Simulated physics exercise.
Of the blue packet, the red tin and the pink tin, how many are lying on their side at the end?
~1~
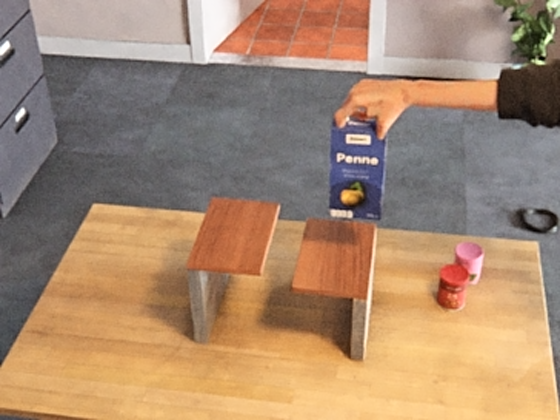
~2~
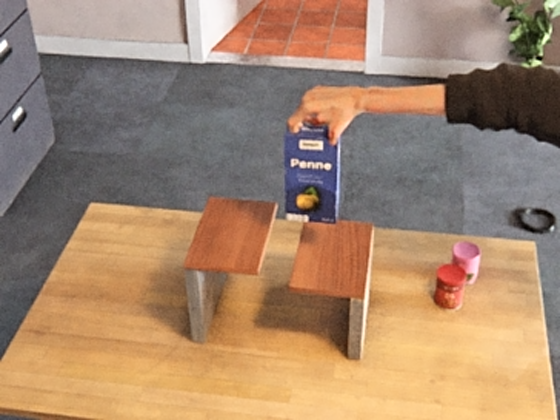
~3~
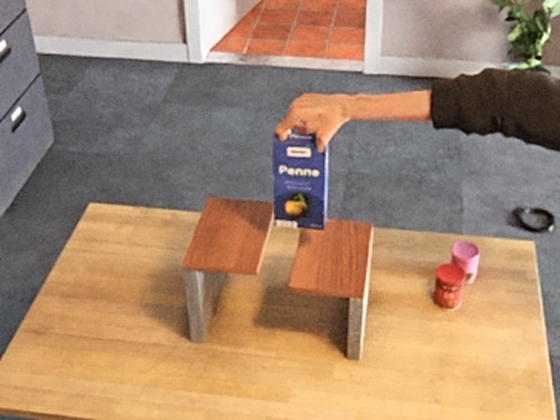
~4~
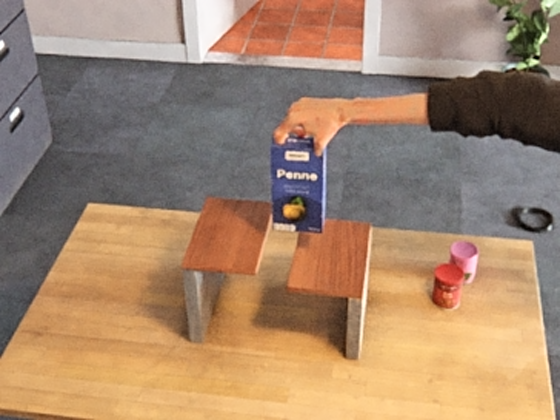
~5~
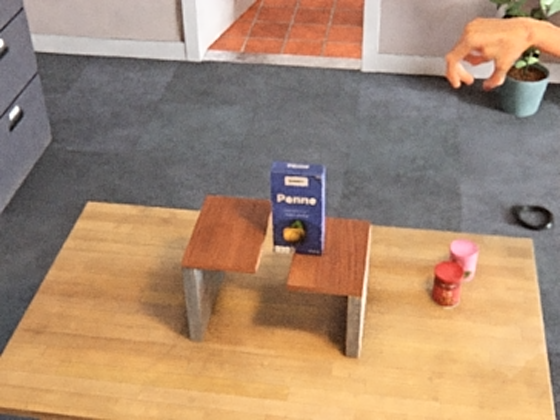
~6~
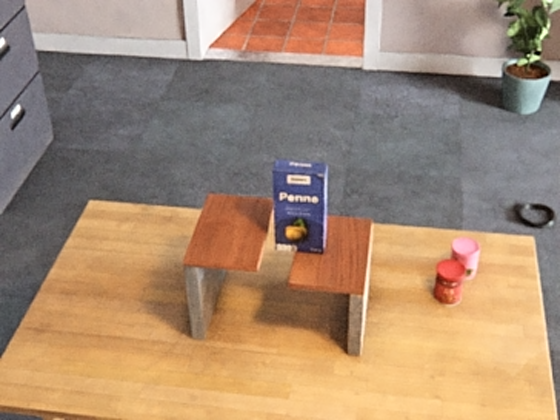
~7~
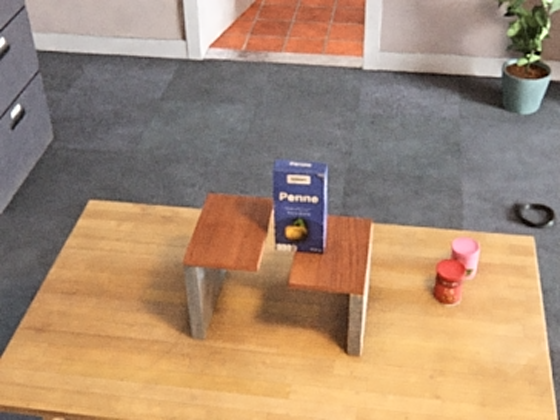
None of them are. The blue packet stands upright across the gap on top of the stands, and both tins are still standing on the table.
Hand moving a blue penne packet left, setting it across the gap between two stands and withdrawing, the packet staying upright.
